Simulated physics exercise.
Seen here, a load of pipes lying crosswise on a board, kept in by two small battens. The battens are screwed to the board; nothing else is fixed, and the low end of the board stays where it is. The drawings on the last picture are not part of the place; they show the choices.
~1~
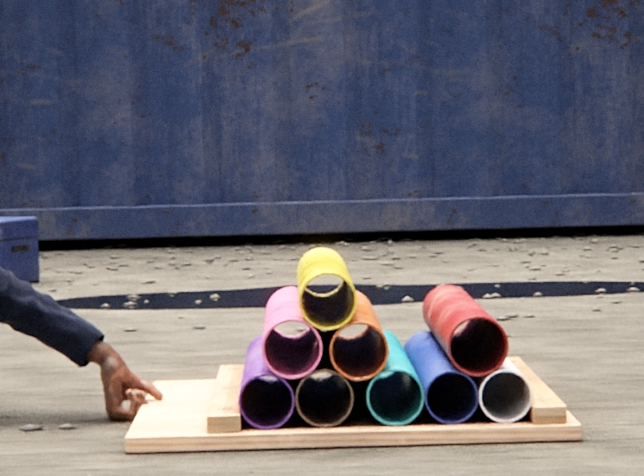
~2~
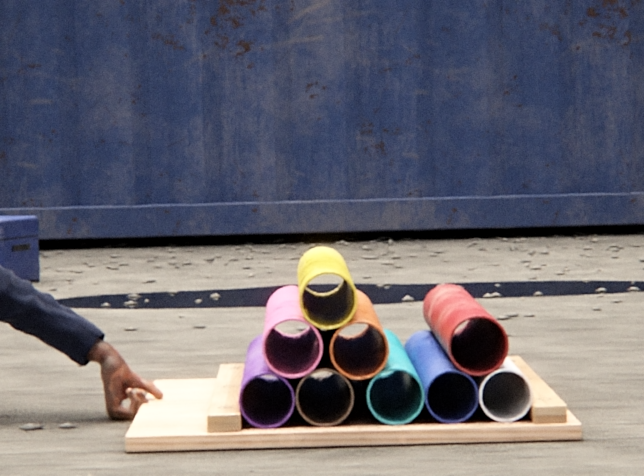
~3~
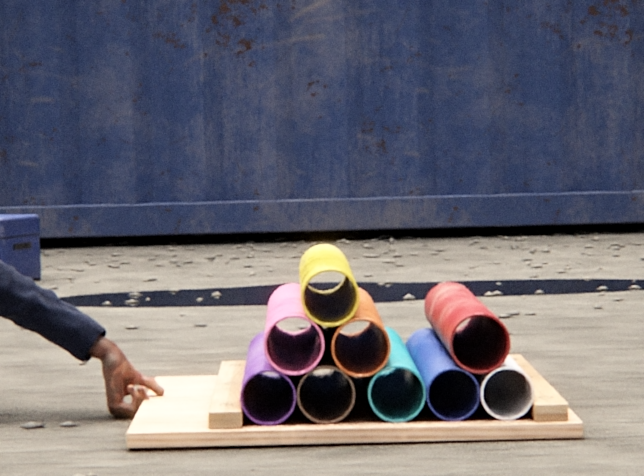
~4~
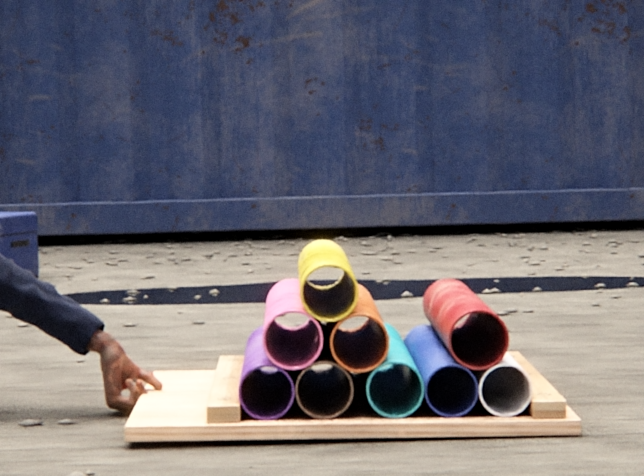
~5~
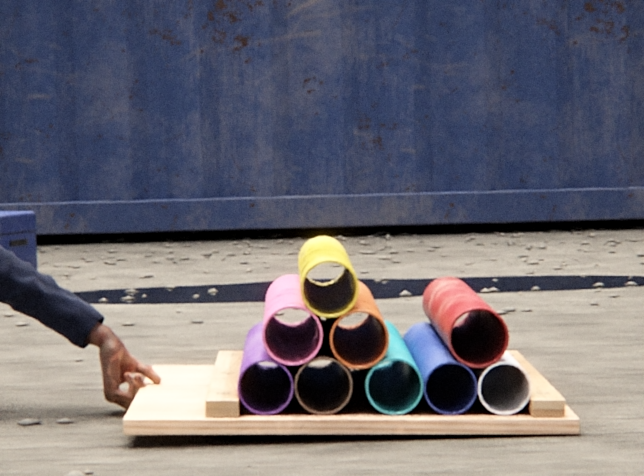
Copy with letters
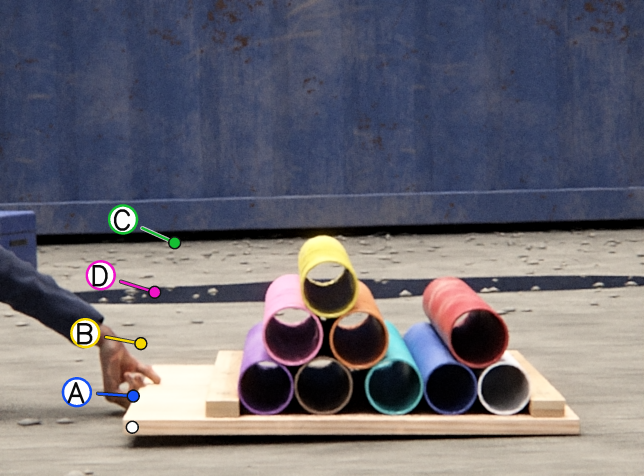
Before a blue metal wall, a hand touches a board of stacked colourful pipes, barely moving.
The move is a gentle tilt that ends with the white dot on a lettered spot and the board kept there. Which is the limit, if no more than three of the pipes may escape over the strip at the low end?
No higher than C.
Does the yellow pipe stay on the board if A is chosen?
Yes.
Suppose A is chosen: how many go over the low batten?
It comes to none.
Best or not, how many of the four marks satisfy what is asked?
The number is four.
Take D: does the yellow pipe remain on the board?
Yes.
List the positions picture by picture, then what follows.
The first picture shows blue pipe (451, 397); white pipe (505, 396); orange pipe (359, 351).
The second picture shows orange pipe (359, 350); red pipe (478, 346).
The third picture shows board (349, 397); purple pipe (268, 397); brown pipe (326, 395).
The fourth picture shows board (347, 392); purple pipe (266, 392); brown pipe (324, 390).
The fifth picture shows board (346, 388); purple pipe (265, 387); brown pipe (323, 386).
On the copy, A at (133, 396); B at (141, 343); C at (175, 243); D at (155, 292); the white dot at (132, 427).
On C. First, board at 16°.
Then, board at 26°.
Finally, board at 26°, two over the low batten (orange, red).
By contrast, A none over the low batten; B none over the low batten; D none over the low batten.
